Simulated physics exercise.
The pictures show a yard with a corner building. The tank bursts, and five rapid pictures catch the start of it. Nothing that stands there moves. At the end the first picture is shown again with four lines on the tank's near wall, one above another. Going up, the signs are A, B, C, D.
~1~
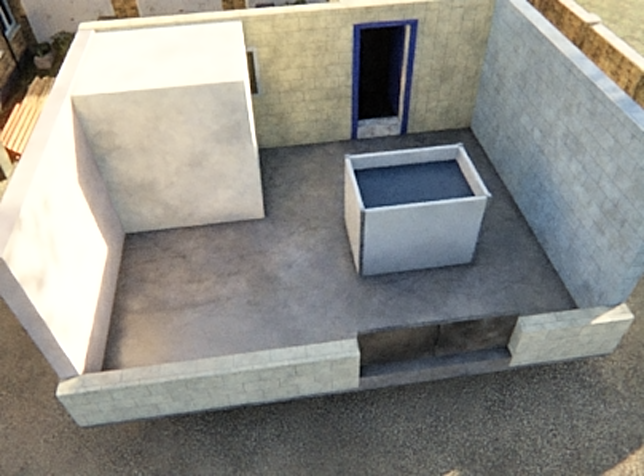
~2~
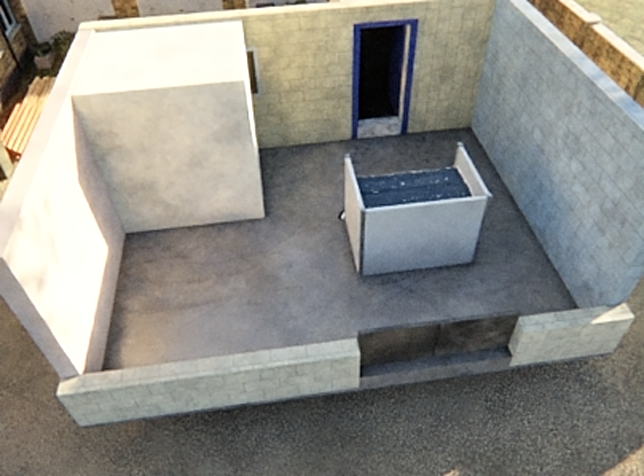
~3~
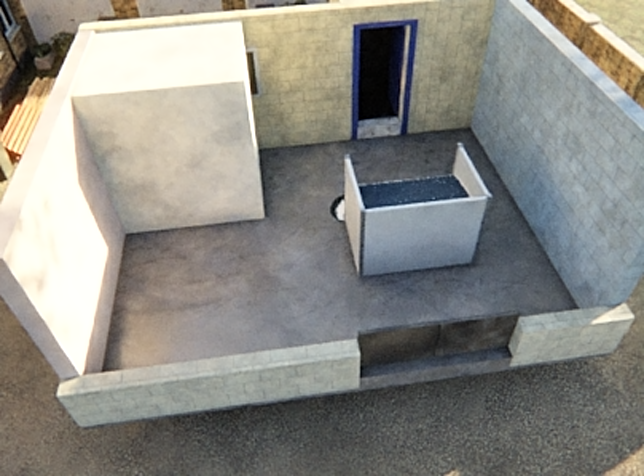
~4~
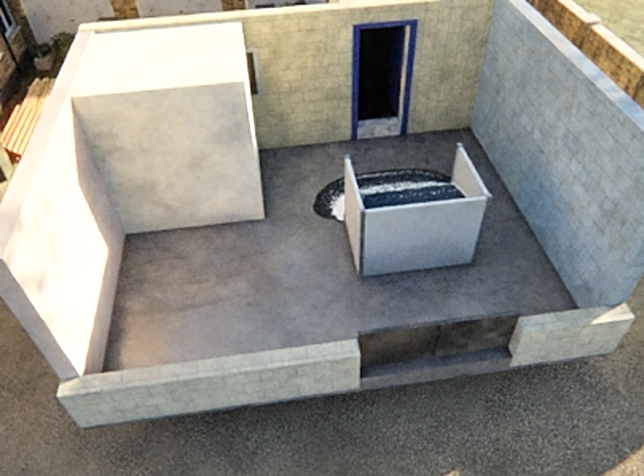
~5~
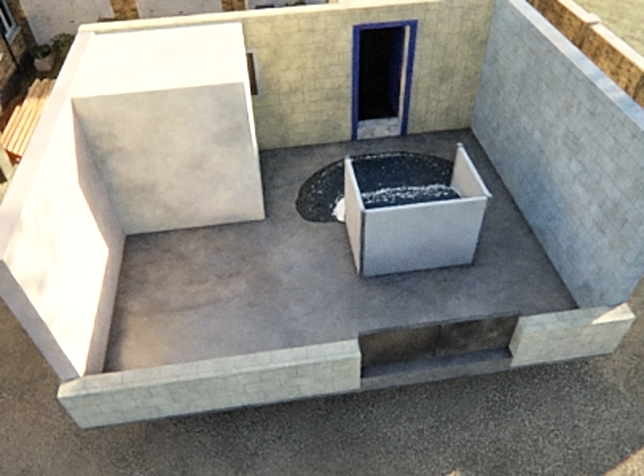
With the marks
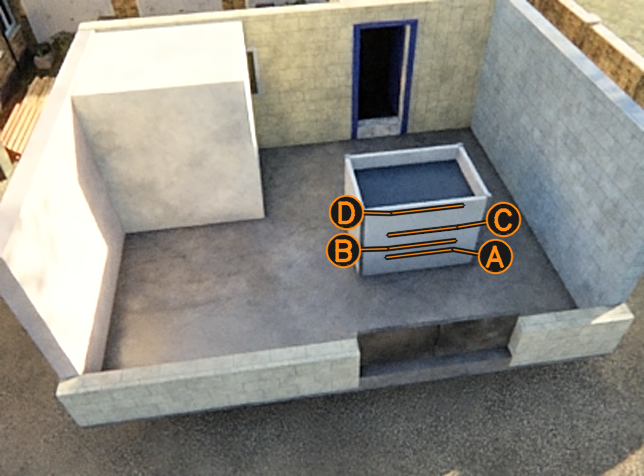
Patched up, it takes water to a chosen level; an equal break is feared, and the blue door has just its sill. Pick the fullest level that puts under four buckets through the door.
Go for B.
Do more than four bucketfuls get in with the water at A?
No, not at all.
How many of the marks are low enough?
Two.
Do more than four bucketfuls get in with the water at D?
Yes, that goes wrong.
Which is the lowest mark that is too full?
That is mark C.
On the marked copy, A at (420, 253); B at (421, 244); C at (423, 231); D at (426, 209); from the bottom up A, B, C, D.
With A, nothing gets over.
With B, a bucket or two gets in.
With C, about 11 bucketfuls get in.
With D, dozens of bucketfuls pour in.
